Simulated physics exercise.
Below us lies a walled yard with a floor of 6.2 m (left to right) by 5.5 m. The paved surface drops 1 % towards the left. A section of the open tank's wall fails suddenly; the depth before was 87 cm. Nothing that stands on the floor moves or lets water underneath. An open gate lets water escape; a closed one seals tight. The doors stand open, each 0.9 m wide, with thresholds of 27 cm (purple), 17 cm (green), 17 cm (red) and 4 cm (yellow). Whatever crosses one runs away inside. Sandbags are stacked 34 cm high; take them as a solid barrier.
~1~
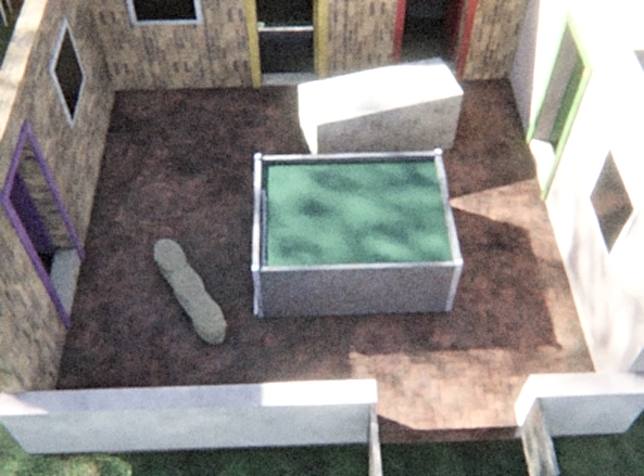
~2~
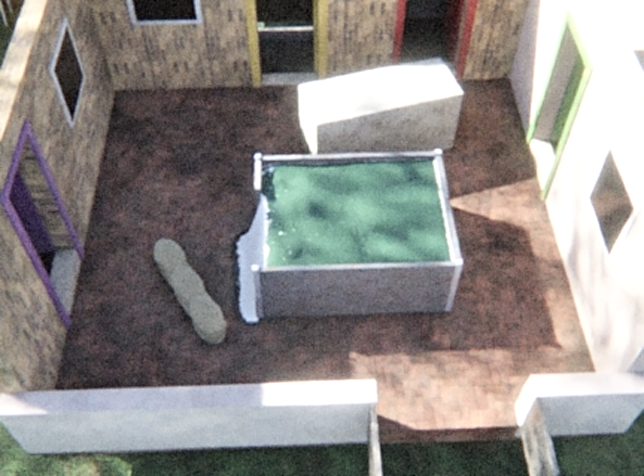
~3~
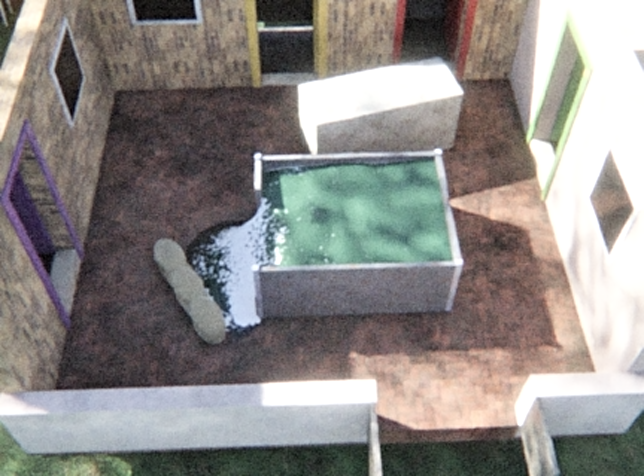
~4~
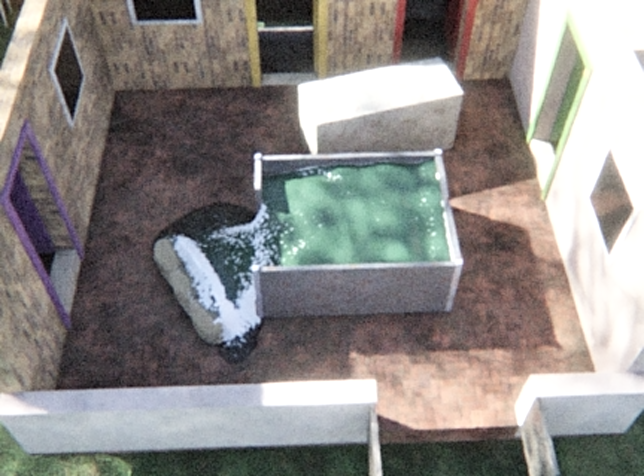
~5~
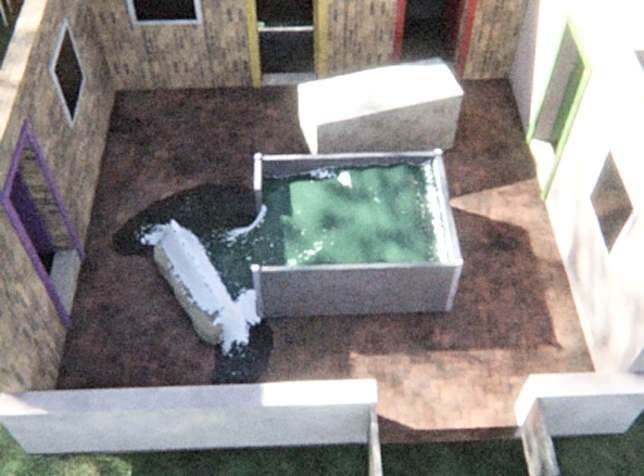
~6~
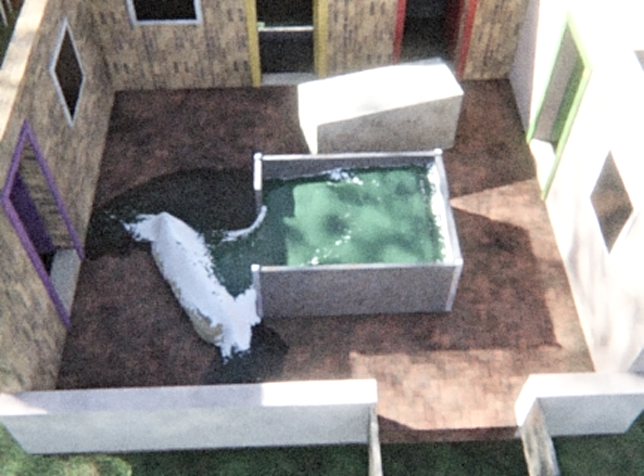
A walled yard with a reddish-brown floor, stone walls and coloured door surrounds is seen from a high, fixed viewpoint. An open grey tank of green water sits near the centre, a white block behind it and a pale, lumpy barrier to its left. Water pours through the tank's left side, foams against and over the barrier, and spreads leftward in a dark sheet across the floor.
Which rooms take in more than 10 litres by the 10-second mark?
The water let in: At the purple door it keeps below the limit; at the green door it stays under the limit; at the red door it stays under the limit; at the yellow door it passes the limit.
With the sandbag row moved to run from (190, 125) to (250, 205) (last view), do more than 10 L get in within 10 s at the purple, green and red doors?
Against that limit: Purple above, green under, red under.
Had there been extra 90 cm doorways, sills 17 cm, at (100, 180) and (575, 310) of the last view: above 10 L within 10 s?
In turn: Over, under.
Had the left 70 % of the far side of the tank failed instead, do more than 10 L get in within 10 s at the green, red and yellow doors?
Against that limit: Green above, red under, yellow over.
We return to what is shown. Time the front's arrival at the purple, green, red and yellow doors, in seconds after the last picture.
Arrival: Purple 0.4 s, green 4.0 s, red 2.4 s, yellow 1.6 s.
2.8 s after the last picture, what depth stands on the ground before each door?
Depths in cm: Purple 11, green 0, red 4, yellow 11.
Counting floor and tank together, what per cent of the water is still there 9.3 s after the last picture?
Some 90 per cent remains.
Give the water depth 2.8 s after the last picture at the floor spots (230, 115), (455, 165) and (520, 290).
Roughly 17, 0 and 2 cm, in turn.
Then, 0.7 s after the last picture water covers 35 % of the floor and is deepest (64 cm) near (219, 318); purple door 21 cm at the sill, 0 L in, green door not reached, red door not reached, yellow door not reached.
Then, 1.5 s after the last picture water covers 55 % of the floor and is deepest (48 cm) near (139, 93); purple door 21 cm at the sill, 0 L in, green door not reached, red door not reached, yellow door not reached.
Then, 2.8 s after the last picture water covers 70 % of the floor and is deepest (32 cm) near (151, 93); purple door 11 cm at the sill, 0 L in, green door not reached, red door 4 cm at the sill, 0 L in, yellow door 11 cm at the sill, 17 L in.
Then, 5.3 s after the last picture water covers 95 % of the floor and is deepest (21 cm) near (486, 82); purple door 11 cm at the sill, 0 L in, green door 6 cm at the sill, 0 L in, red door 13 cm at the sill, 0 L in, yellow door 8 cm at the sill, 58 L in.
Then, 9.3 s after the last picture water covers 95 % of the floor and is deepest (14 cm) near (116, 94); purple door 12 cm at the sill, 0 L in, green door 5 cm at the sill, 0 L in, red door 9 cm at the sill, 0 L in, yellow door 11 cm at the sill, 124 L in.
